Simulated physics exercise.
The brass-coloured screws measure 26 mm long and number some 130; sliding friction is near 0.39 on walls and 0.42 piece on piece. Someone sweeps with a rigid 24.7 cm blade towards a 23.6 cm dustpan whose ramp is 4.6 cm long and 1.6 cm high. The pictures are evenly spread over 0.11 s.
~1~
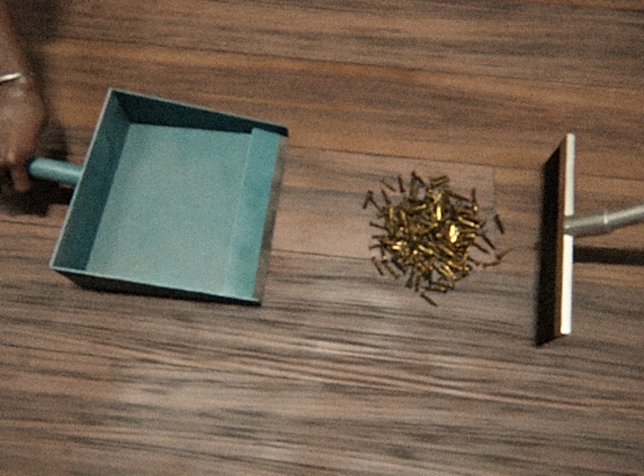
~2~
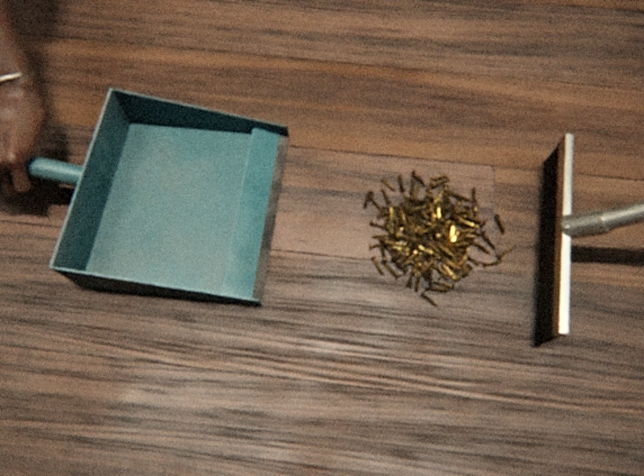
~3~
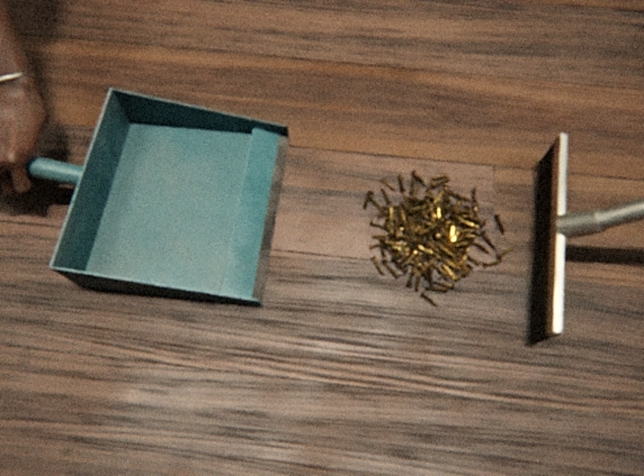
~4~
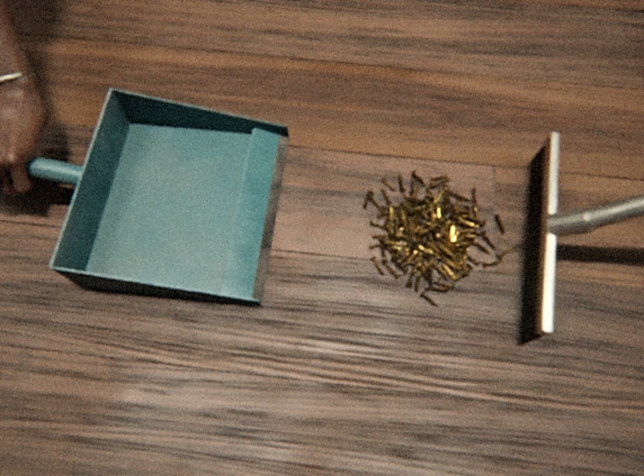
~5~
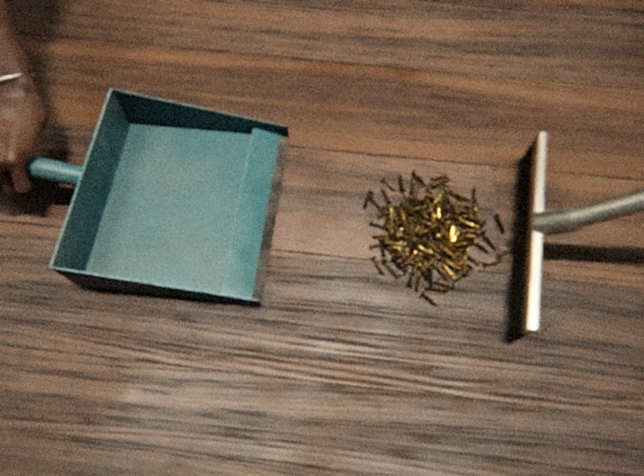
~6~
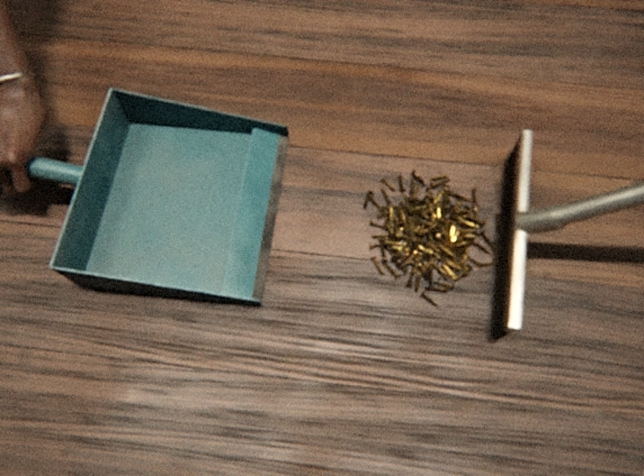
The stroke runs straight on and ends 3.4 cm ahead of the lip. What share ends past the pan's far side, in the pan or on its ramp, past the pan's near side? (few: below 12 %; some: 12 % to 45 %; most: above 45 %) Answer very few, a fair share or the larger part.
Past the pan's far side: Very few; in the pan or on its ramp: A fair share; past the pan's near side: Very few.
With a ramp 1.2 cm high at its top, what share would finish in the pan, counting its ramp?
Then about 30 per cent.
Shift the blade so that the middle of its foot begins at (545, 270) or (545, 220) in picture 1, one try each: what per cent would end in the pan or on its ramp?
Some 25 and 25 per cent.
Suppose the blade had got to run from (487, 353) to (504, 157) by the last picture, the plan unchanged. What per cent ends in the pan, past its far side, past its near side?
Pan 40, far 10, near 15.
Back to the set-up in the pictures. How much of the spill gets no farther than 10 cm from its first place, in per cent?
Some 0 per cent.
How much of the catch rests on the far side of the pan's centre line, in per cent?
Roughly 30 per cent.
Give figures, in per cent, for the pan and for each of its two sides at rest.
Far side 5; pan 25; near side 0.
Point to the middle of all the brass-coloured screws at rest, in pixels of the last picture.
Near (281, 217).
Then, 0.15 s after the last picture, middle of the blade 16 cm from the lip; 0 % over the lip, far side 0 %, near side 0 %.
Then, 0.25 s after the last picture, middle of the blade 7 cm from the lip; 0 % over the lip, far side 5 %, near side 0 %.
Then, 0.48 s after the last picture, middle of the blade 5 cm from the lip; 25 % over the lip, far side 5 %, near side 0 %.
In the end, far side 5 %, pan 25 %, near side 0 %, in front of the lip or behind the blade 70 %.
